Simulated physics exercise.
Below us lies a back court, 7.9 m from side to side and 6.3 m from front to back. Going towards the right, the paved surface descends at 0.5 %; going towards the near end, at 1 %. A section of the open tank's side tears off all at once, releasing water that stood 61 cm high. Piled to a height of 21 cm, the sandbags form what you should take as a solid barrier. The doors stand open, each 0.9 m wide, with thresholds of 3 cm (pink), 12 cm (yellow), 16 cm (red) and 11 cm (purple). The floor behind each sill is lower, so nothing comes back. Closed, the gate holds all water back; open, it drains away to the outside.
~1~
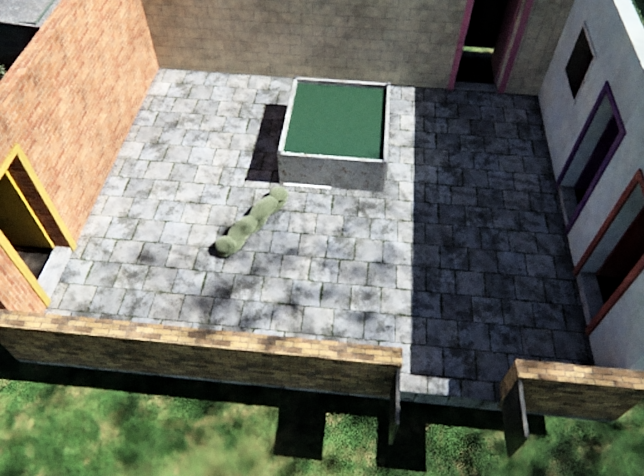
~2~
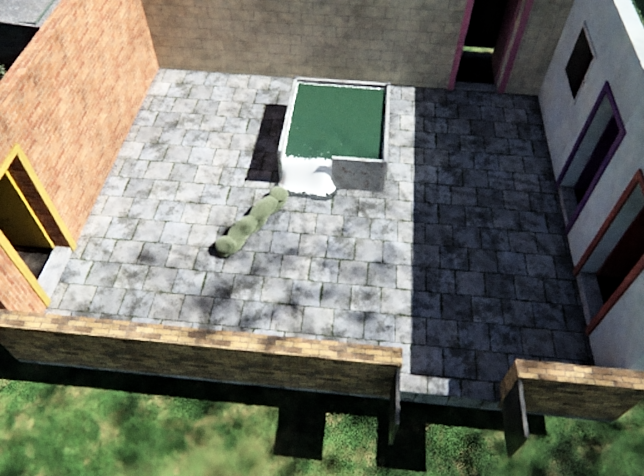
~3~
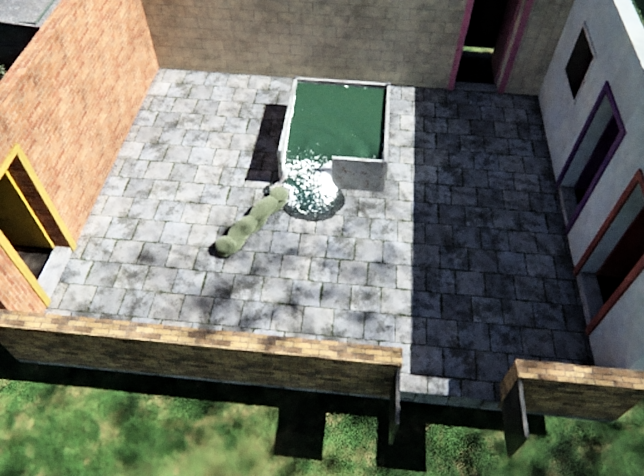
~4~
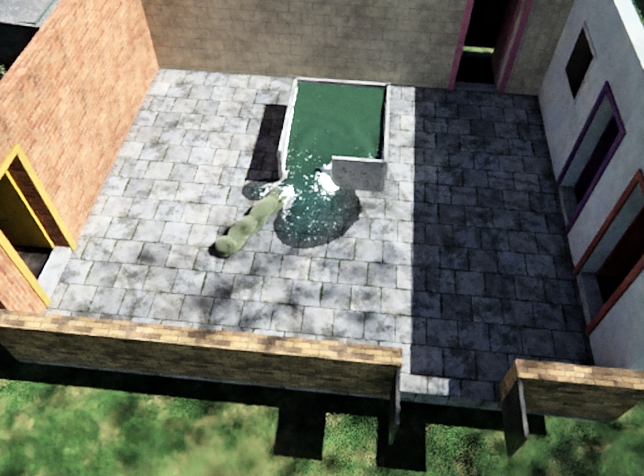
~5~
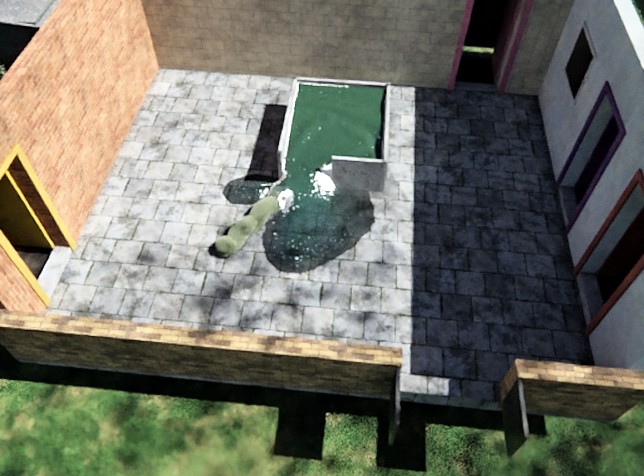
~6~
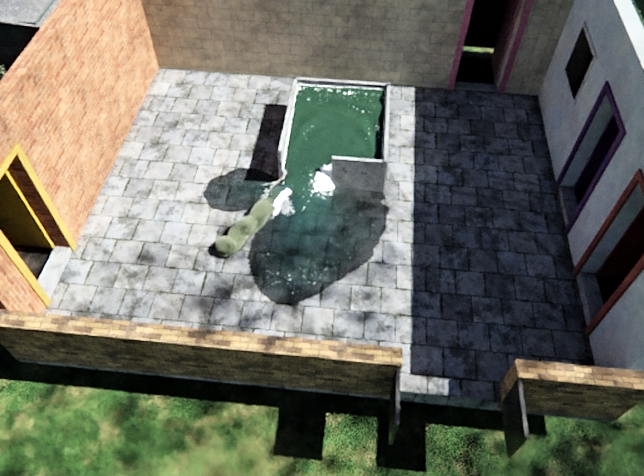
A green-watered open tank in a paved, walled courtyard burst at its near left corner, and water gushed out, frothing around the sandbags and spreading in a widening dark pool across the paving.
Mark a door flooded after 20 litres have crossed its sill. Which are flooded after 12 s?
My prediction: The pink door never tops the limit; the yellow door never tops the limit; the red door never tops the limit; the purple door never tops the limit.
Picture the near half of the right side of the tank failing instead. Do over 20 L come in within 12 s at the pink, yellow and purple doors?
Against that limit: Pink over, yellow below, purple over.
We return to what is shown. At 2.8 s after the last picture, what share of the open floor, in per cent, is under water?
Near 40 per cent is wet.
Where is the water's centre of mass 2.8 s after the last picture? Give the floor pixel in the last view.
(302, 220).
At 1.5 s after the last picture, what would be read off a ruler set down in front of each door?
Depths: Pink door 0 cm, yellow door 0 cm, red door 0 cm, purple door 0 cm.
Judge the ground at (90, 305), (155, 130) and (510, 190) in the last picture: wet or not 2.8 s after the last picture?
Point 1: Reached; point 2: Reached; point 3: Unreached.
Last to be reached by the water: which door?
That would be the pink door, last of all.
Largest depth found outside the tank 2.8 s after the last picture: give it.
Max depth: About 28 centimetres.
Then, 0.7 s after the last picture water covers 20 % of the floor and is deepest (46 cm) near (290, 196); pink door not reached, yellow door not reached, red door not reached, purple door not reached.
Then, 1.5 s after the last picture water covers 35 % of the floor and is deepest (36 cm) near (290, 196); pink door not reached, yellow door not reached, red door not reached, purple door not reached.
Then, 2.8 s after the last picture water covers 40 % of the floor and is deepest (28 cm) near (290, 196); pink door not reached, yellow door 9 cm at the sill, 0 L in, red door not reached, purple door not reached.
Then, 6.3 s after the last picture water covers 60 % of the floor and is deepest (15 cm) near (290, 196); pink door not reached, yellow door 8 cm at the sill, 2 L in, red door 8 cm at the sill, 0 L in, purple door 3 cm at the sill, 0 L in.
Then, 11.3 s after the last picture water covers 90 % of the floor and is deepest (8 cm) near (563, 390); pink door 3 cm at the sill, 0 L in, yellow door 4 cm at the sill, 2 L in, red door 6 cm at the sill, 0 L in, purple door 3 cm at the sill, 0 L in.
